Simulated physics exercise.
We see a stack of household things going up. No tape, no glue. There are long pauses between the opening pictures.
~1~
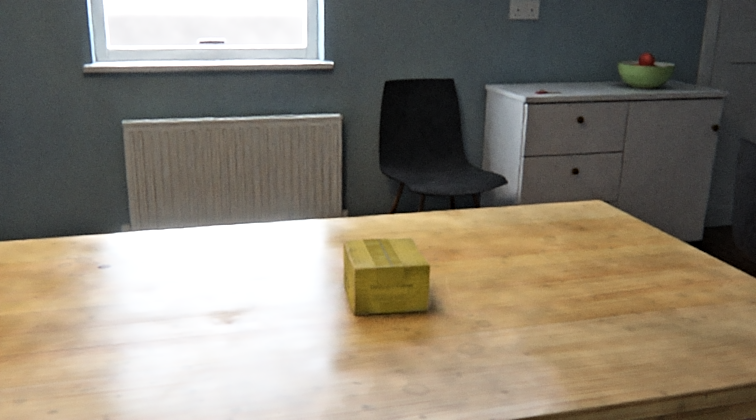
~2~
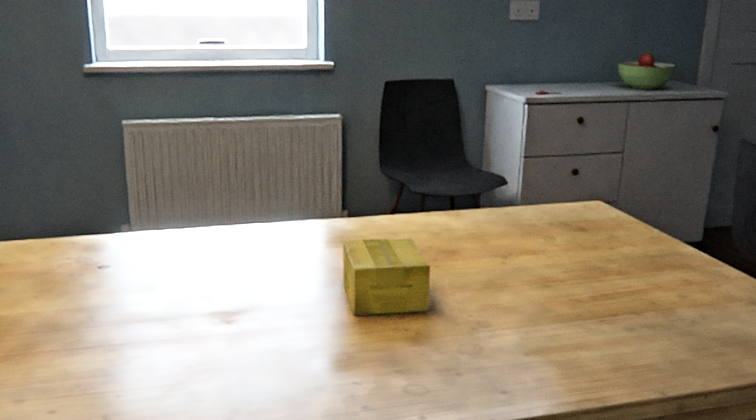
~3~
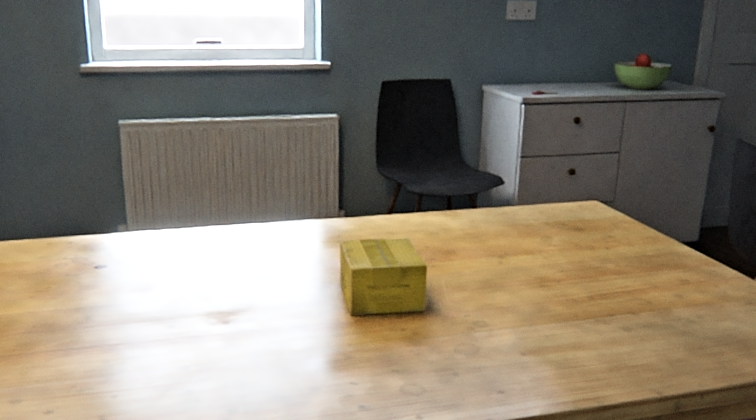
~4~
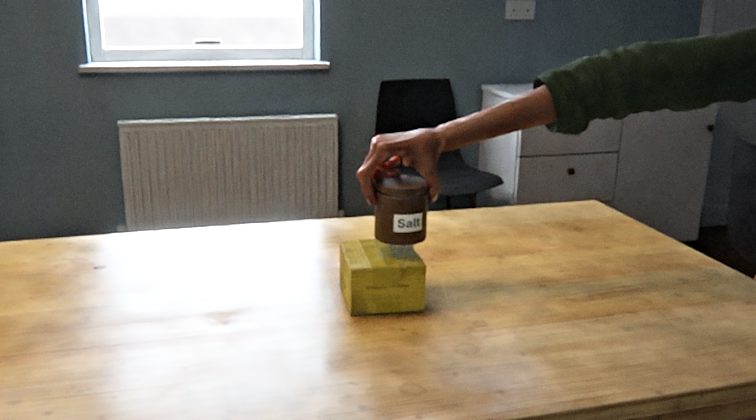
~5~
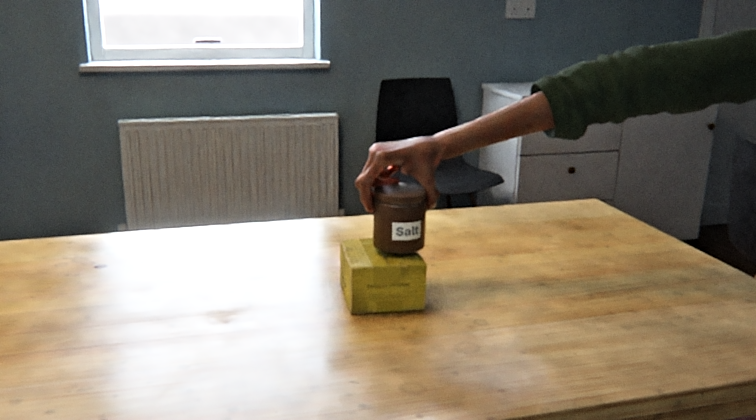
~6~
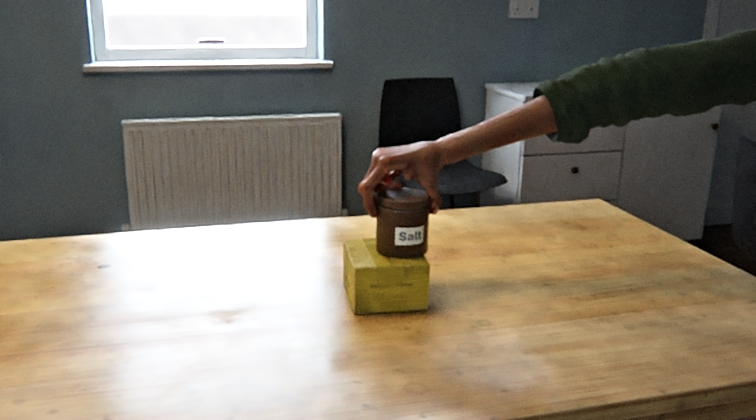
On a wooden table in a room with a window and radiator, a yellow box sat alone until a hand reached in from the right and lowered a brown salt jar onto it, still gripping it.
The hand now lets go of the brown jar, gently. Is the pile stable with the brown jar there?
In the end the pile stays up.
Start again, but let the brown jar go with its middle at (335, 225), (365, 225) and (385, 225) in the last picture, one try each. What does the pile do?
First try: It comes apart; second try: It keeps its balance; third try: It holds.
Then, 0.20 s on from there, no change.
Then, 0.50 s on from there, brown jar resting near (402, 222).
In the end, both unmoved. At the end, from the last picture's camera, brown jar near (402, 222). The pile holds.
